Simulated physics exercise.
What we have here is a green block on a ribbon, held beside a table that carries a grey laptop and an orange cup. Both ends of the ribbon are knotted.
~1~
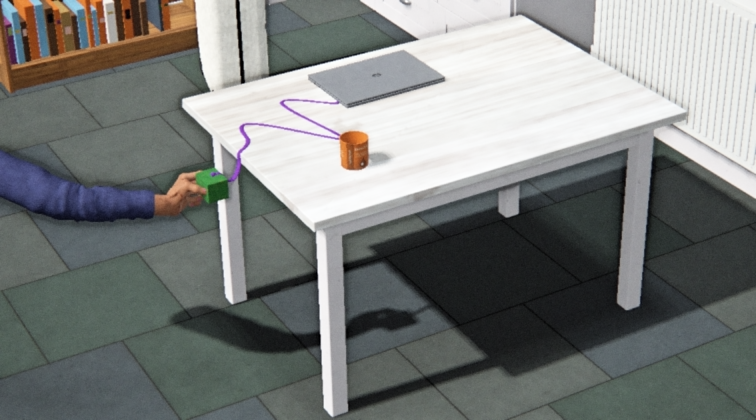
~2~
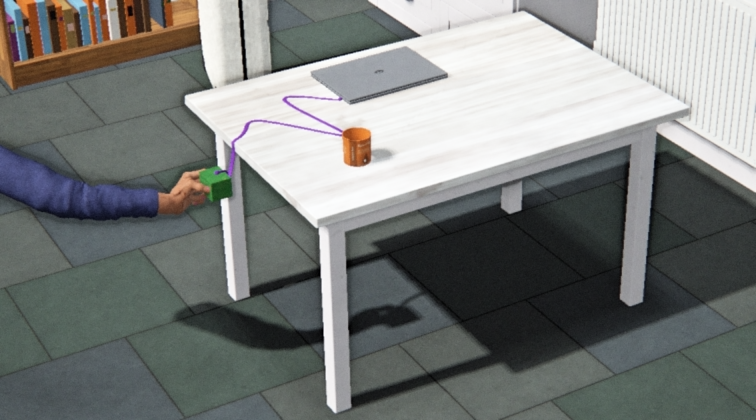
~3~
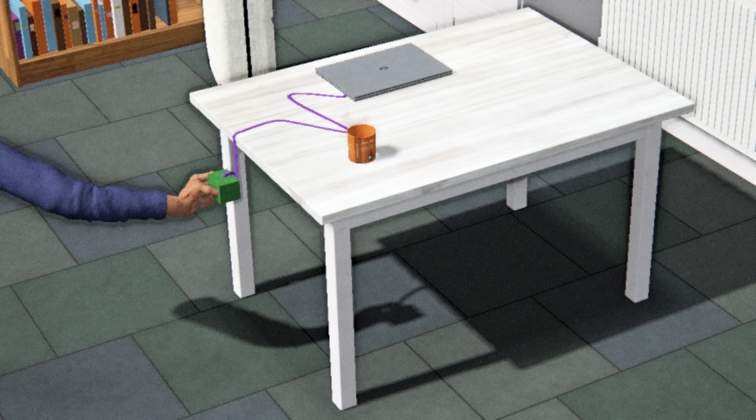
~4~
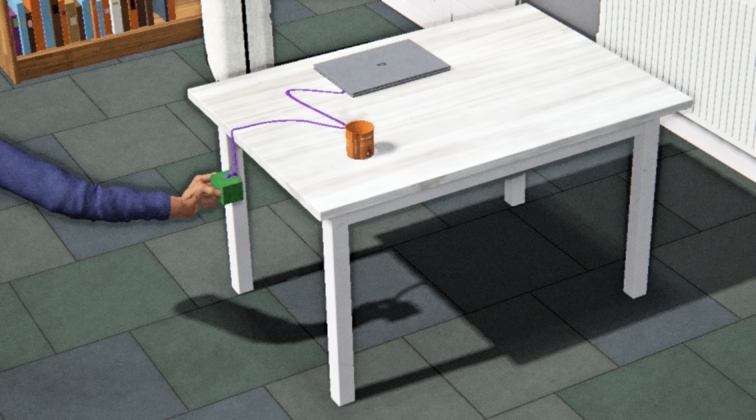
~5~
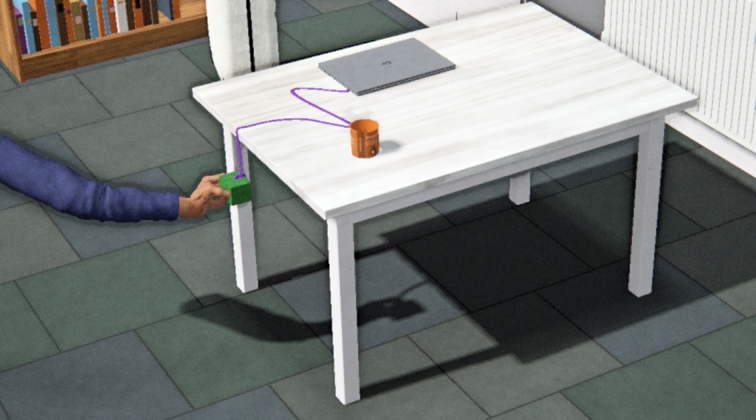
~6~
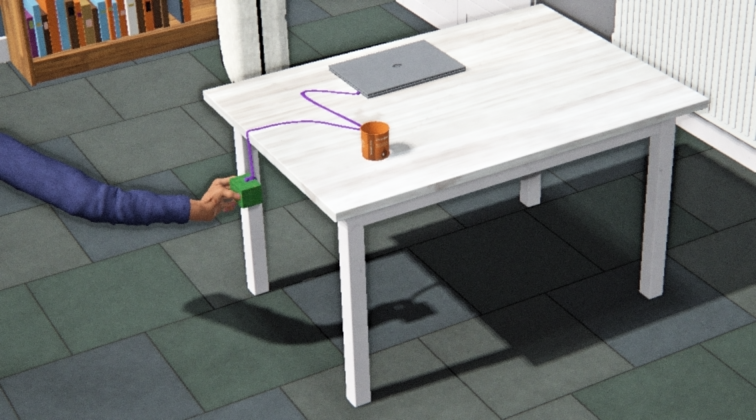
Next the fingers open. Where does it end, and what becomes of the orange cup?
The green block goes all the way down; the orange cup stays put.
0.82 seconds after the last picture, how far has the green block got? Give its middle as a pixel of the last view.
It has reached (259, 351) by then.
Then, 0.82 s on from there, block on the floor near (259, 351); laptop in place; cup in place.
In the end, block on the floor near (259, 351); laptop in place; cup in place. The green block lands on the floor and the orange cup keeps its place.
